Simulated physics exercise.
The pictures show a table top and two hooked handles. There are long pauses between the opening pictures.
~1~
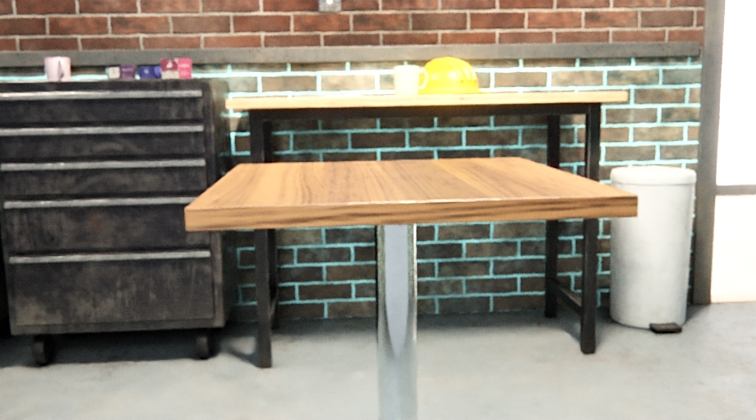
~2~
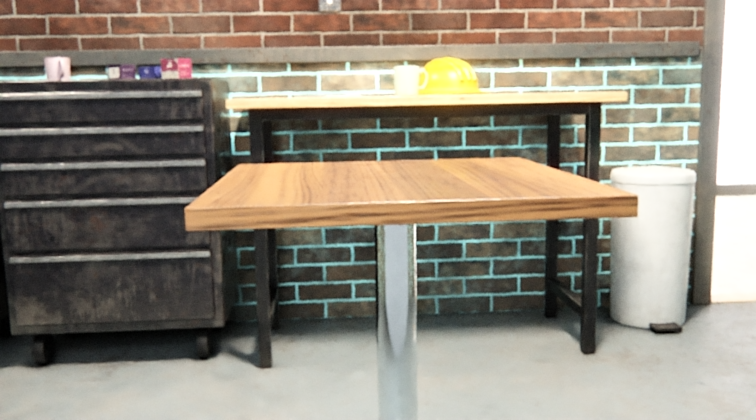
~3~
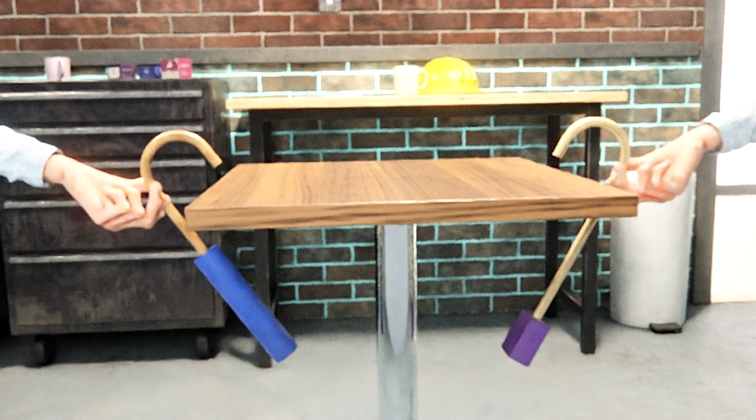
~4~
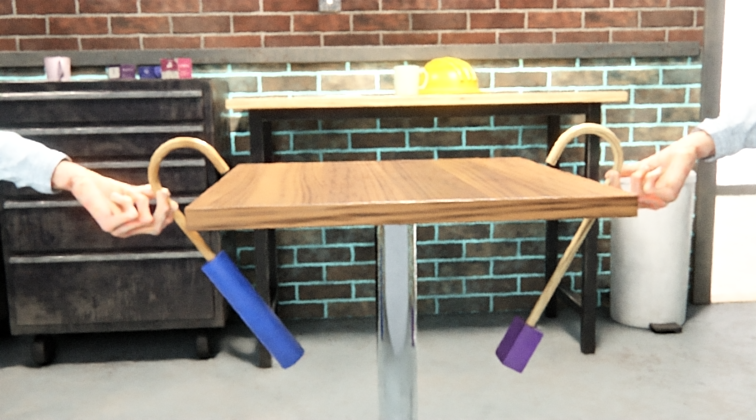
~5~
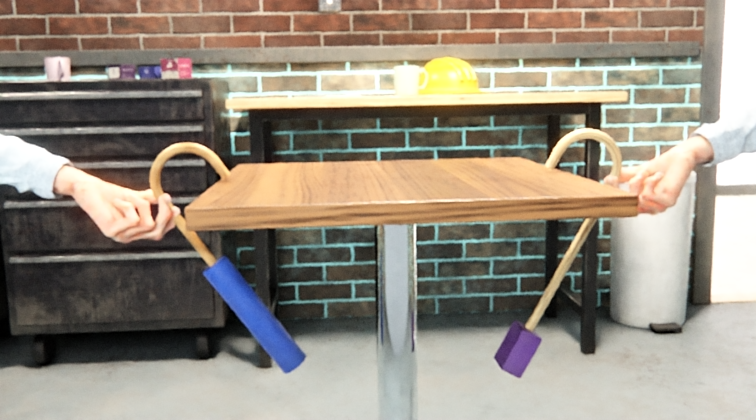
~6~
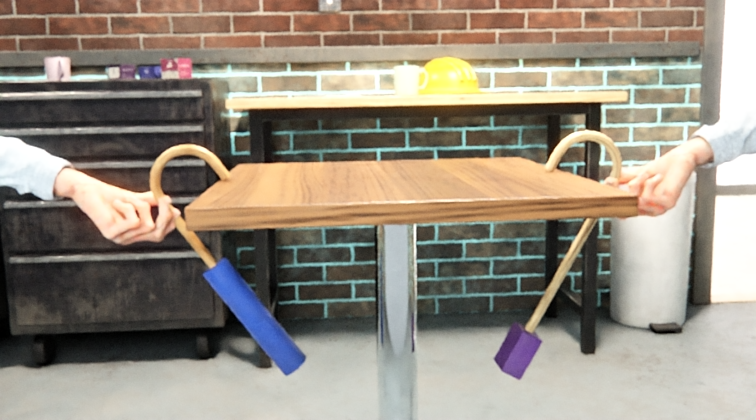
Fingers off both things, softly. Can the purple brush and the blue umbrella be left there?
Here the purple brush stays hooked on the edge and the blue umbrella stays hooked on the edge.
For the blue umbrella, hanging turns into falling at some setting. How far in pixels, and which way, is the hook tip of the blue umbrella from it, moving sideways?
A shift of 8 pixels, going left.
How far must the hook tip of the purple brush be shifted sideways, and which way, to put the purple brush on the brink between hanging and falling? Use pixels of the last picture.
A shift of 16 pixels, going right.
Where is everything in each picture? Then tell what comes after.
Table (395, 185), in the first picture.
Table (395, 185), in the second picture.
Still on the way; purple brush (552, 235); table (395, 185), in the third picture.
Still on the way; blue umbrella (241, 250); table (395, 185), in the fourth picture.
Still on the way; purple brush (544, 247); table (395, 185), in the fifth picture.
In place, still held; purple brush (544, 249); blue umbrella (243, 257); table (395, 185), in the sixth picture.
Then, 0.40 s after the last picture, purple brush at rest near (546, 249); blue umbrella at rest near (239, 258).
At rest, the purple brush hangs from the table, near (544, 249); the blue umbrella hangs from the table, near (242, 257).
